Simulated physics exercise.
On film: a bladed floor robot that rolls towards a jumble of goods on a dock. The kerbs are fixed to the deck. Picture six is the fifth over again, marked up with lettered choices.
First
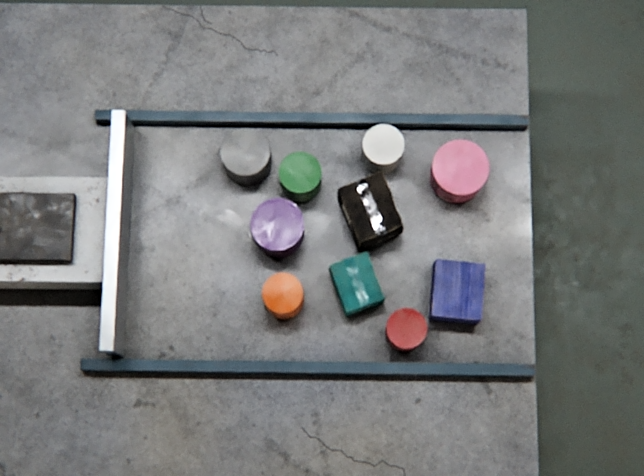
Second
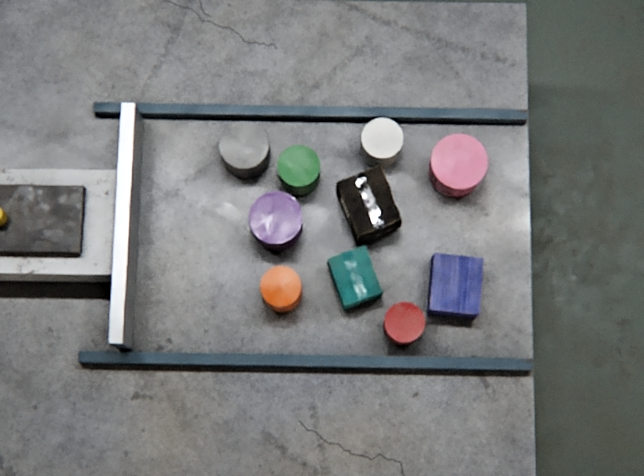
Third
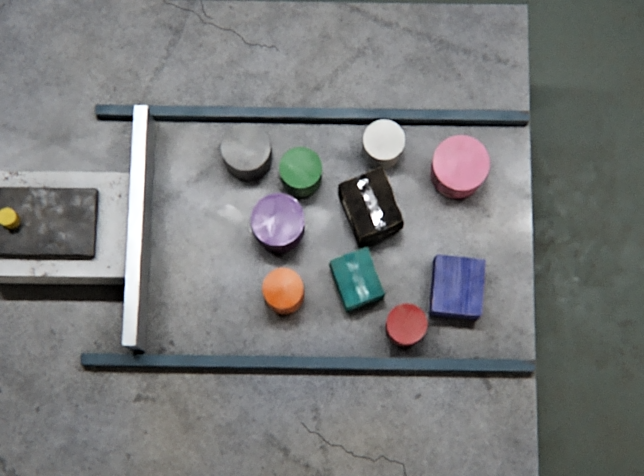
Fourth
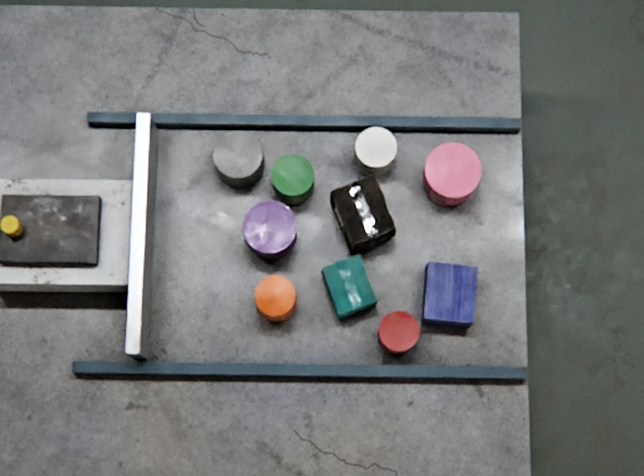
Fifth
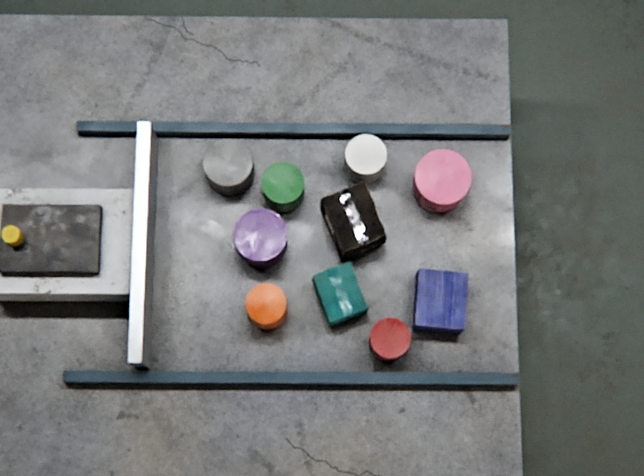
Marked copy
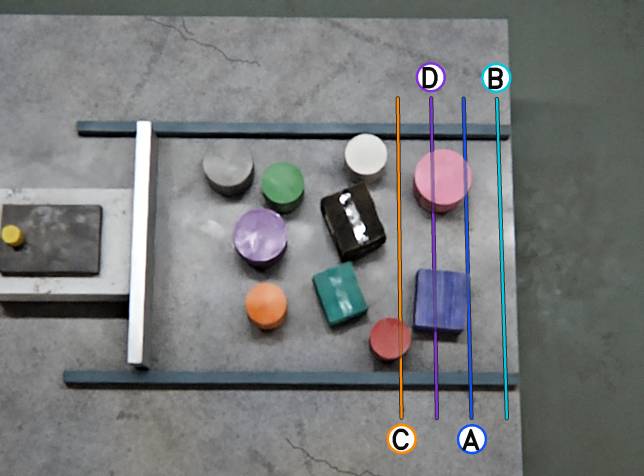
A bladed floor robot rolling slowly right between two dark rails towards scattered colourful canisters, pails and boxes, without touching them.
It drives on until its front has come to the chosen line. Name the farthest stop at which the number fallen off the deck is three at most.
No farther than D.
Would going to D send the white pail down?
No.
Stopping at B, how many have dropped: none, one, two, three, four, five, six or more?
By then, six or more.
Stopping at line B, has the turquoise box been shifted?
By then, yes.
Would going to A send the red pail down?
No.
On the copy, A at (467, 253); B at (502, 254); C at (400, 253); D at (434, 253).
On D. First, robot (166, 240); black parcel (358, 226); grey canister (281, 162).
Then, robot (273, 240); pink pail (470, 185); blue crate (464, 301).
Finally, robot (354, 241); pink pail over the edge; blue crate over the edge; two fallen.
By contrast, A drops five; B drops ten; C is within the limit but short.
